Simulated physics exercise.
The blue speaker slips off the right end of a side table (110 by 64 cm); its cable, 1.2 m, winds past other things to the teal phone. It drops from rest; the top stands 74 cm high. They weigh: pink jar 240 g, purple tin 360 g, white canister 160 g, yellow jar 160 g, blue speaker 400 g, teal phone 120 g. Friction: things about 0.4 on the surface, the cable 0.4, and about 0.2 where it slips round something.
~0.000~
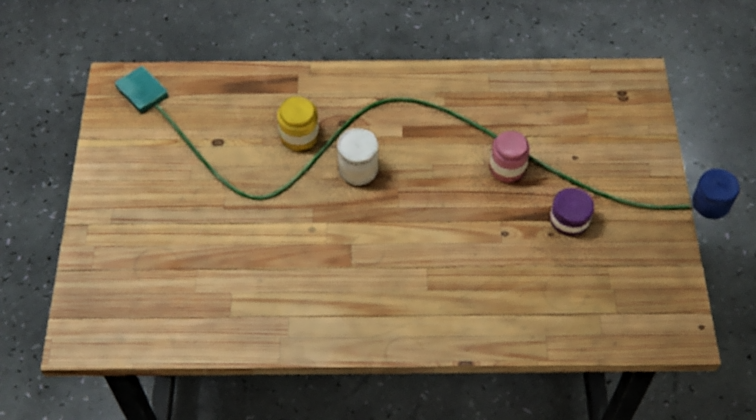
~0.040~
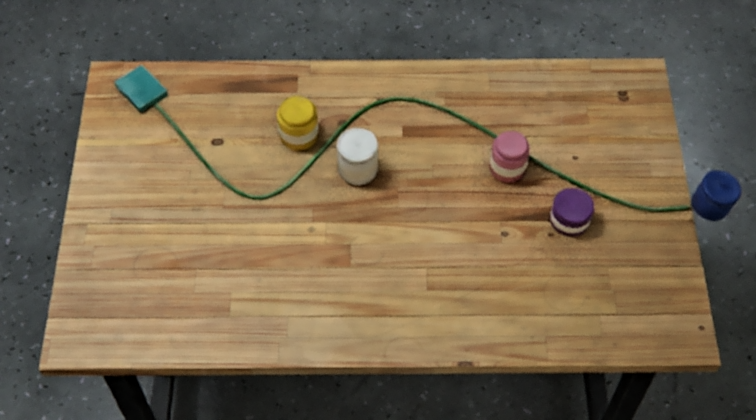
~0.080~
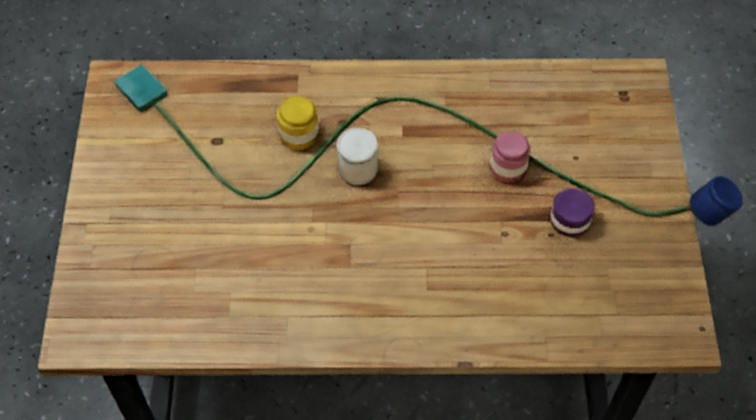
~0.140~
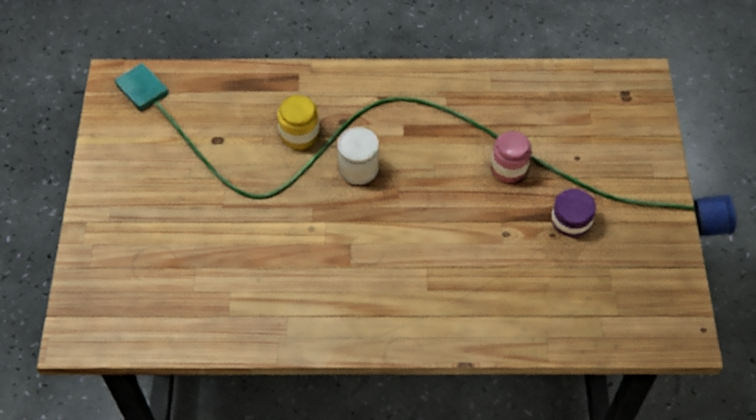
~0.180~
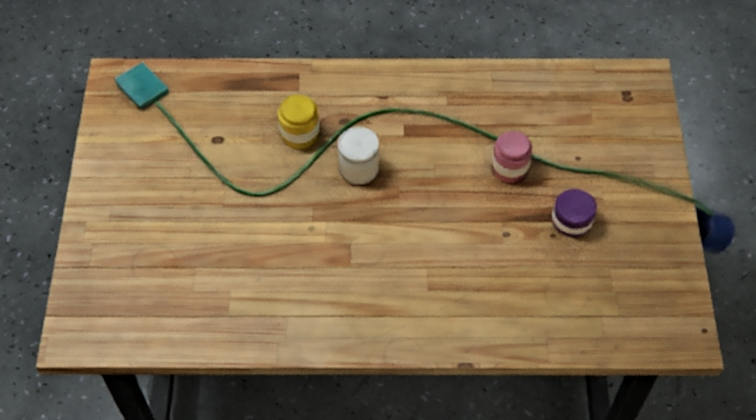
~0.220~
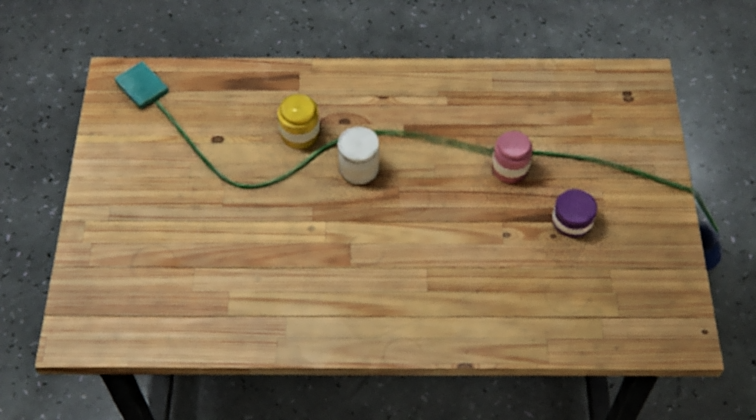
To begin with, a green cable curves across a wooden table from a teal block at the left, past yellow, white, pink and purple containers, to a blue object at the right edge. The blue object tilts and drops beside the edge, pulling the cable's curves flatter while the containers stay put.
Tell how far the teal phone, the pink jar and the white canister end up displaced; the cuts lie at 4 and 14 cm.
In order: The teal phone reaches the top band; the pink jar stays in the low band; the white canister slides into the middle band.
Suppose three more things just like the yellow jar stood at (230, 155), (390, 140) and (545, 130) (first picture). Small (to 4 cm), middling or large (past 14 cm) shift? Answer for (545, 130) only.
There: Small.
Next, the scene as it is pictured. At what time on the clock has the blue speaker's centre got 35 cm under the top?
That is: 0.38 s.
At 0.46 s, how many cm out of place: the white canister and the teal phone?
About: White canister 0 cm, teal phone 25 cm.
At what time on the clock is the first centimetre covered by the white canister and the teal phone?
White canister 0.60 s, teal phone 0.32 s.
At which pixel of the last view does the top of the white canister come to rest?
Near (394, 169).
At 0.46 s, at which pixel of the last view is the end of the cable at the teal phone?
Around (280, 121).
After 0.5 s, the cable's tail end at (280, 121); teal phone 23 cm off its start, blue speaker over the edge, yellow jar 5 cm off its start.
After 0.7 s, the cable's tail end at (423, 159); teal phone 50 cm off its start, white canister 7 cm off its start, blue speaker over the edge.
After 1.0 s, the cable's tail end at (460, 163); teal phone 59 cm off its start at (452, 139), white canister 8 cm off its start at (394, 169), blue speaker over the edge.
After 1.2 s, the cable's tail end at (461, 163); teal phone 59 cm off its start, white canister 8 cm off its start, blue speaker over the edge.
After 2.4 s, the cable's tail end at (461, 163); teal phone 59 cm off its start at (453, 139), white canister 8 cm off its start at (394, 169), pink jar 0 cm off its start at (515, 144), blue speaker over the edge.
